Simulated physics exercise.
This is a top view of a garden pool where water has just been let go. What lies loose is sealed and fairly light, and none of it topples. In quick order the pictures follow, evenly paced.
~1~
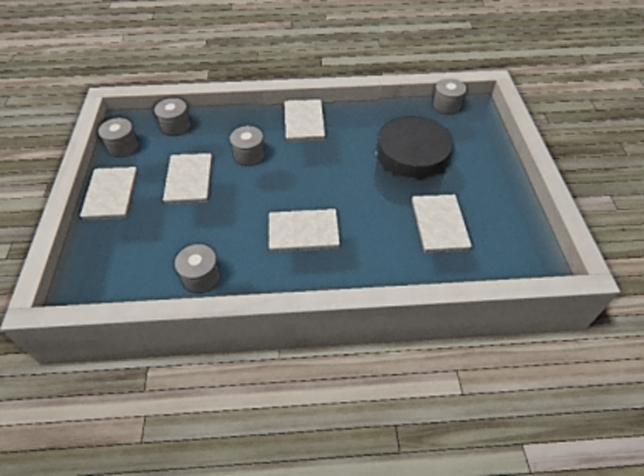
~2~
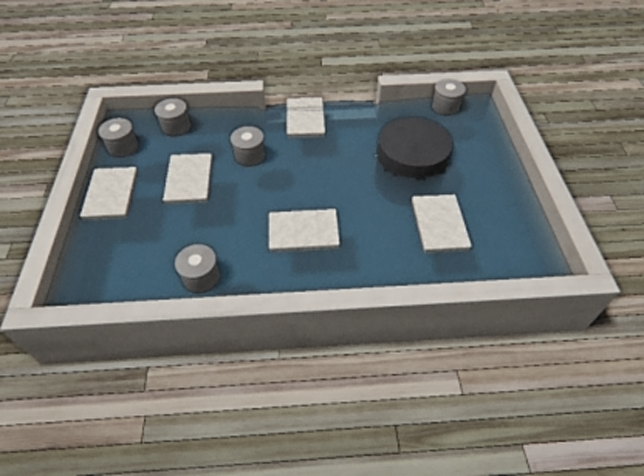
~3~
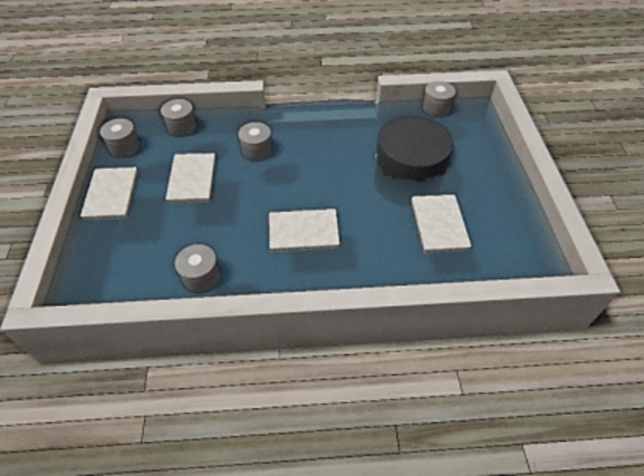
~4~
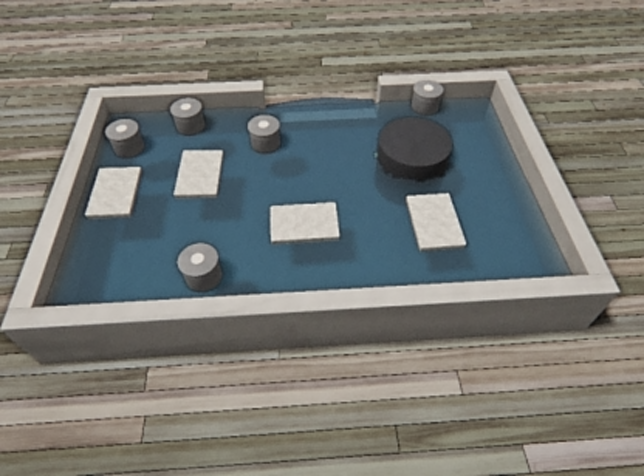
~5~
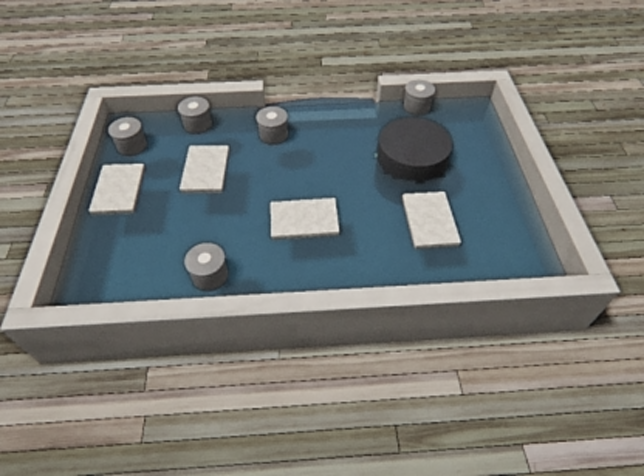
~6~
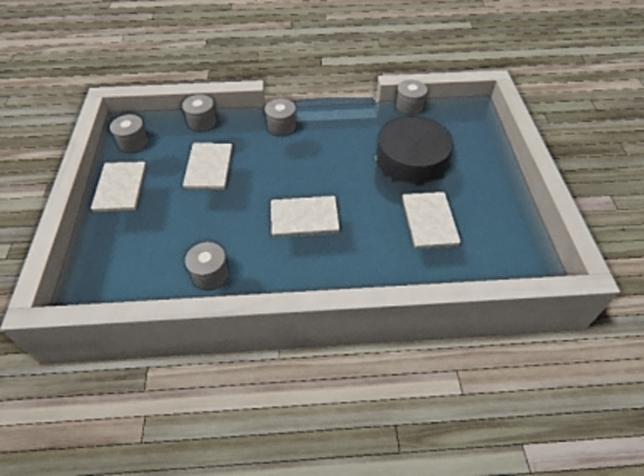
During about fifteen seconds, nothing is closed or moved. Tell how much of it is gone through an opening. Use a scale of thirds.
On that scale, between one and two thirds.
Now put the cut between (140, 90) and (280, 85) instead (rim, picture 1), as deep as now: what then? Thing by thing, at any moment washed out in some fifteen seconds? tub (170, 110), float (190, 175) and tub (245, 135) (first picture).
The first makes it out, the second makes it out, the last makes it out.
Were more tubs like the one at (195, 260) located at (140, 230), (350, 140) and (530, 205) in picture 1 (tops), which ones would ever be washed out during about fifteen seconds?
Remains, exits, remains.
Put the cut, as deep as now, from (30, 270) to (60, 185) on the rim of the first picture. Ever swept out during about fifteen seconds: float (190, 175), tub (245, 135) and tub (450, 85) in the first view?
Taking them as listed: Exits, exits, never leaves.
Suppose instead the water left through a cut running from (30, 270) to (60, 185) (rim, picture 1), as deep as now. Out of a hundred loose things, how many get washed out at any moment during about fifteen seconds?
Some 70 per cent of the lot.
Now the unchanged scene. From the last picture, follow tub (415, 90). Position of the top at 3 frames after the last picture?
About (377, 96).
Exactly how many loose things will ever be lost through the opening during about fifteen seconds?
I make it 6 of them.
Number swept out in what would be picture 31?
The count is 5.
A moment on, 2 of 10 are out; 8 afloat.
Next, 4 of 10 are out; 6 afloat.
Later, 5 of 10 are out; 5 afloat.
In the end, 6 of 10 are out; 4 afloat.
